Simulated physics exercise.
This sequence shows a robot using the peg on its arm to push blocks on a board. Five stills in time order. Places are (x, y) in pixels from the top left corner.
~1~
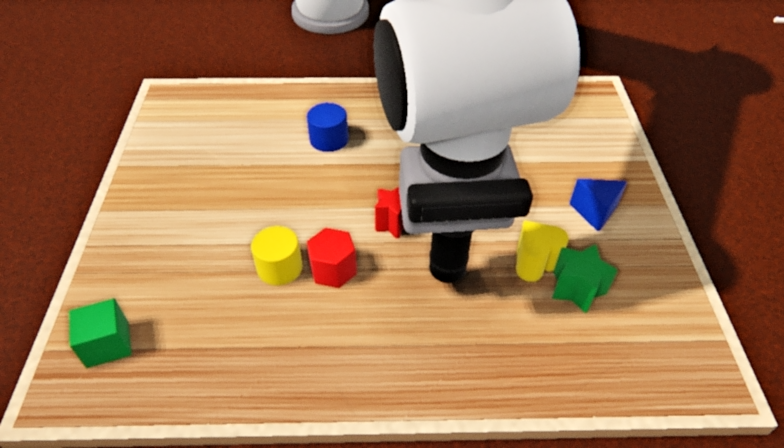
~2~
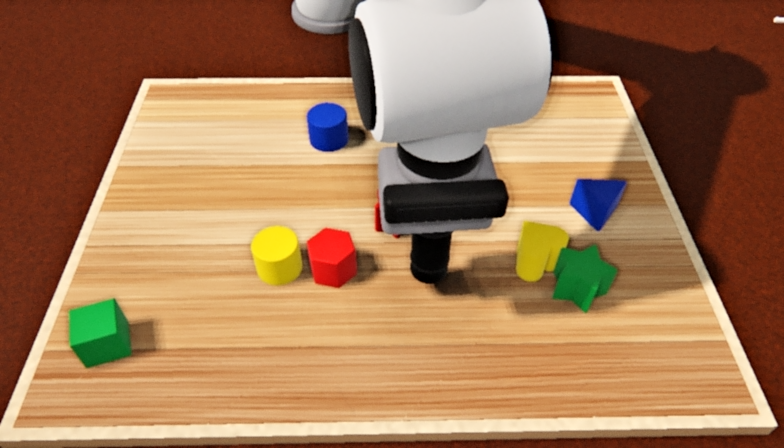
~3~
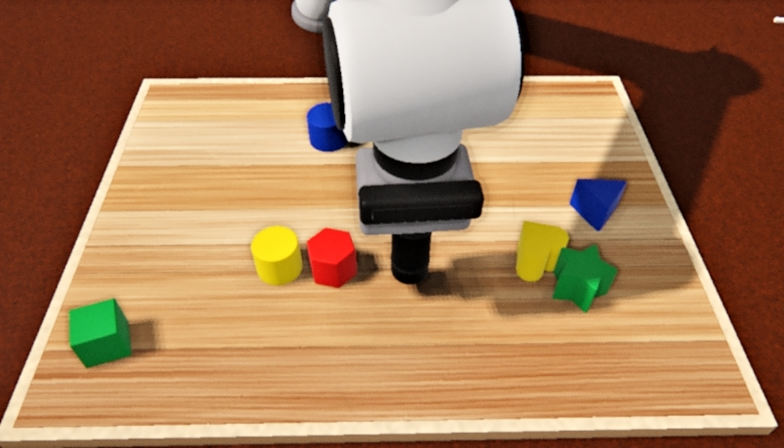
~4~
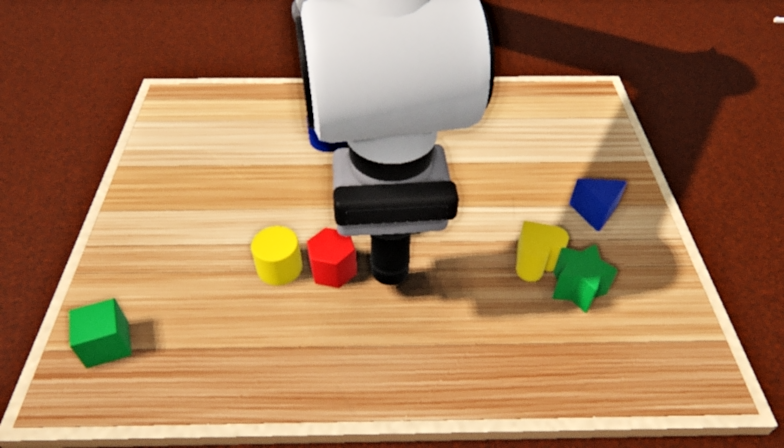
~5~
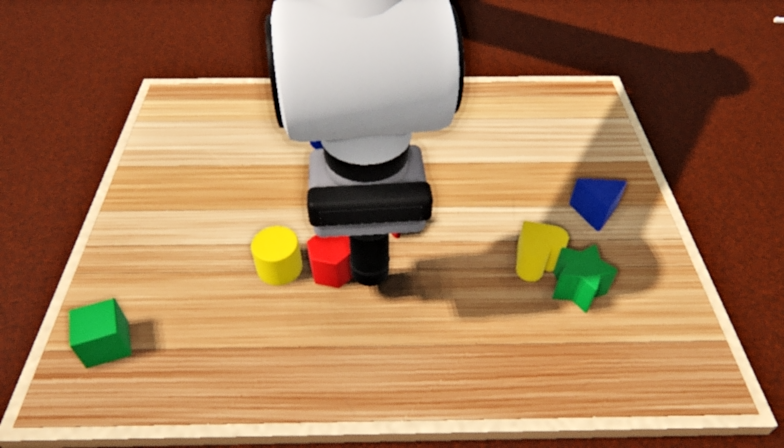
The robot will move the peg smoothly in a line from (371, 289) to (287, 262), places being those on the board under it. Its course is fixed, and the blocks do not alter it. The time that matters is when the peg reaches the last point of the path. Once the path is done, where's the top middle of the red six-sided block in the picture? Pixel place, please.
The spot you're after is about (276, 208) in the image.
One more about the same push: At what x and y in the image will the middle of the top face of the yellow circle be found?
Its top middle is near (241, 234).
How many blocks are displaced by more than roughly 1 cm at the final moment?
It shifts two blocks.
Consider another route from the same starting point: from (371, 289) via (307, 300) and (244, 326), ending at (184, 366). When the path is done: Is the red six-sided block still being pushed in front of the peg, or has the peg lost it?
Shed along the way.
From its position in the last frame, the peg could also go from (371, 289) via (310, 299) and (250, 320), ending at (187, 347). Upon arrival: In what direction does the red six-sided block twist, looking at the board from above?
From the top: Clockwise.
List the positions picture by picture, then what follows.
In the first picture, lower end of the peg at (447, 269), tops of blocks, yellow circle at (275, 242), red six-sided block at (331, 245), red star at (394, 198).
In the second picture, peg at (429, 270), blocks as before.
In the third picture, peg at (410, 271), blocks as before.
In the fourth picture, peg at (390, 272), blocks as before.
In the fifth picture, peg at (370, 272), yellow circle at (275, 242), red six-sided block at (331, 245), red star hidden.
What follows on the original path. Halfway along, peg at (326, 258); yellow circle at (254, 237); red six-sided block at (300, 227), turned 10° clockwise.
At the end, peg at (284, 245); yellow circle at (241, 234); red six-sided block at (276, 208), turned 40° clockwise; red star not moved.
